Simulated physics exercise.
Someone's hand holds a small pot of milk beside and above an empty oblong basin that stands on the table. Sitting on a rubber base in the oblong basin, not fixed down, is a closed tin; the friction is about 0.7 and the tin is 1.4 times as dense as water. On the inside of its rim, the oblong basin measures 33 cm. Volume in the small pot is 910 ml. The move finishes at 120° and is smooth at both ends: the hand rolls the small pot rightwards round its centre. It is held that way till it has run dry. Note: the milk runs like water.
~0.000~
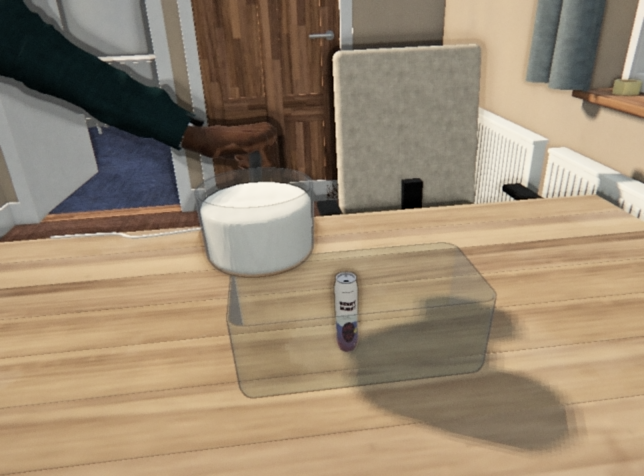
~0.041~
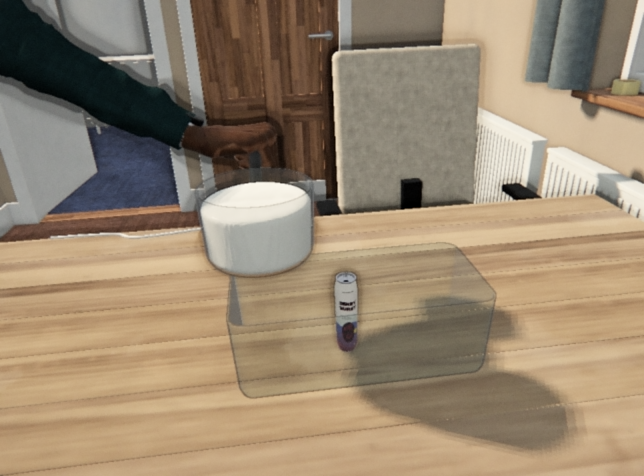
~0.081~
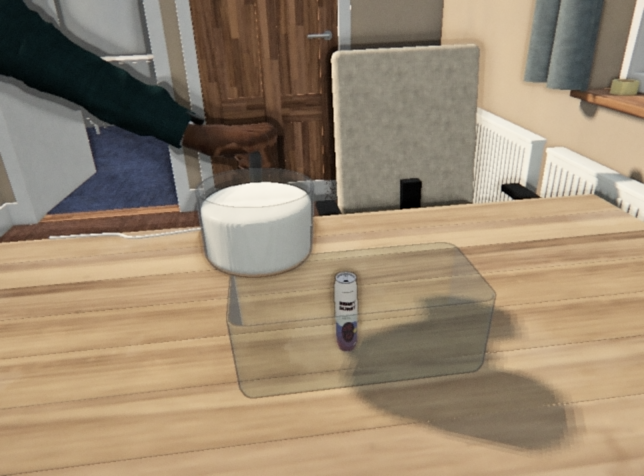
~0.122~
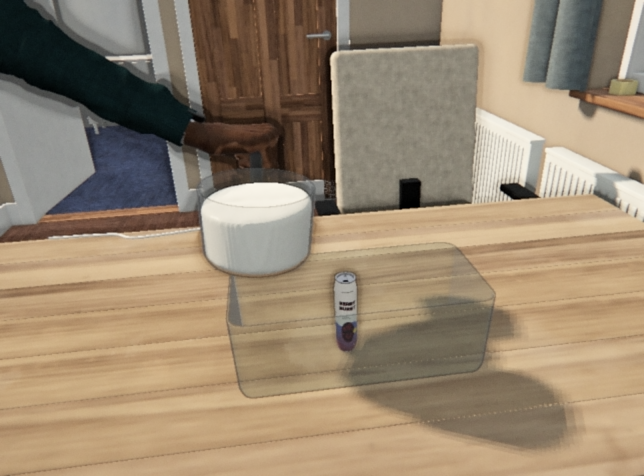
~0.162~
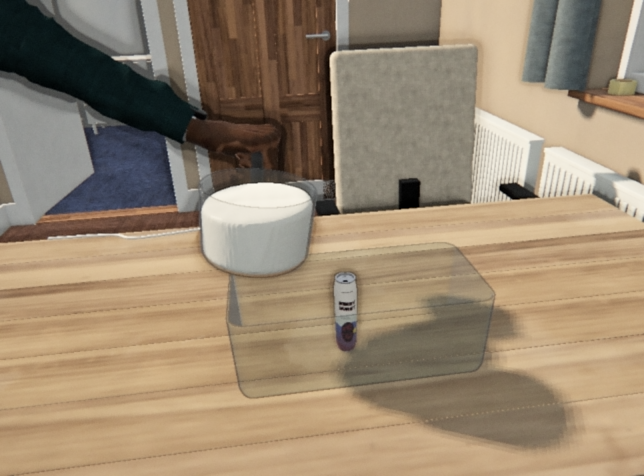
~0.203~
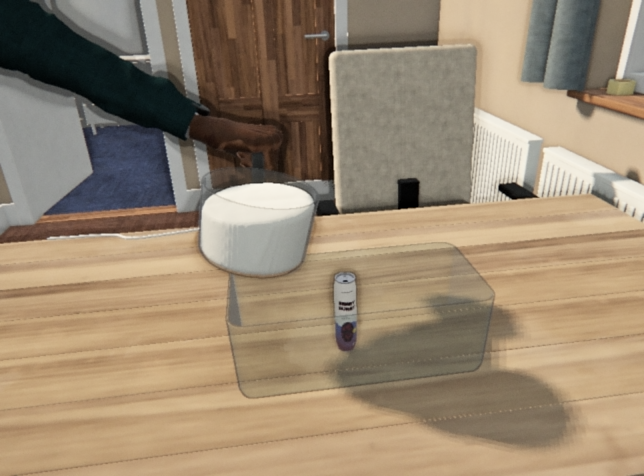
A dark-sleeved arm reaches in from the left, its hand over a white, round pot at the back of a pale wooden table, seen from slightly above in a room with a brown door and blue carpet. In front, a small white-and-purple container stands inside a clear oblong basin, shadows falling rightward. The pot tilts slightly to the right beneath the hand, while the basin and container stay still.
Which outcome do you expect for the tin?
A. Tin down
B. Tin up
Answer: B.
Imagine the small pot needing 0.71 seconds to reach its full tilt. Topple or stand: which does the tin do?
Then the tin does not tip.
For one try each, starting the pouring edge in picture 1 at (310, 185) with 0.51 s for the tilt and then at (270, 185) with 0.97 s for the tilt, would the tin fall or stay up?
Try 1: Tipped over; try 2: Still standing.
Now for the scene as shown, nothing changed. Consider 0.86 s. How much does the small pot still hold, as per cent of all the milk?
Remaining share: Approx. 7 %.
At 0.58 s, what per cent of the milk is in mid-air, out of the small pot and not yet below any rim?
Roughly 26 %.
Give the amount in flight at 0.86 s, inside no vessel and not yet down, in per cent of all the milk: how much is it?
I'd say some 4 per cent is in the air.
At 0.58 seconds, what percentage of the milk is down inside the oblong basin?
Around 16%.
After 0.58 s the tilt is 79° and 58 per cent is still to pour; the tin stands where it began.
After 0.86 s the tilt is 116° and 7 per cent is still to pour; the tin stands where it began.
After 1.15 s the tilt is 120° and 0 per cent is still to pour; the tin stands where it began.
After 1.47 s the tilt is 120° and 0 per cent is still to pour; the tin stands where it began.
In the end the tin stands where it began.
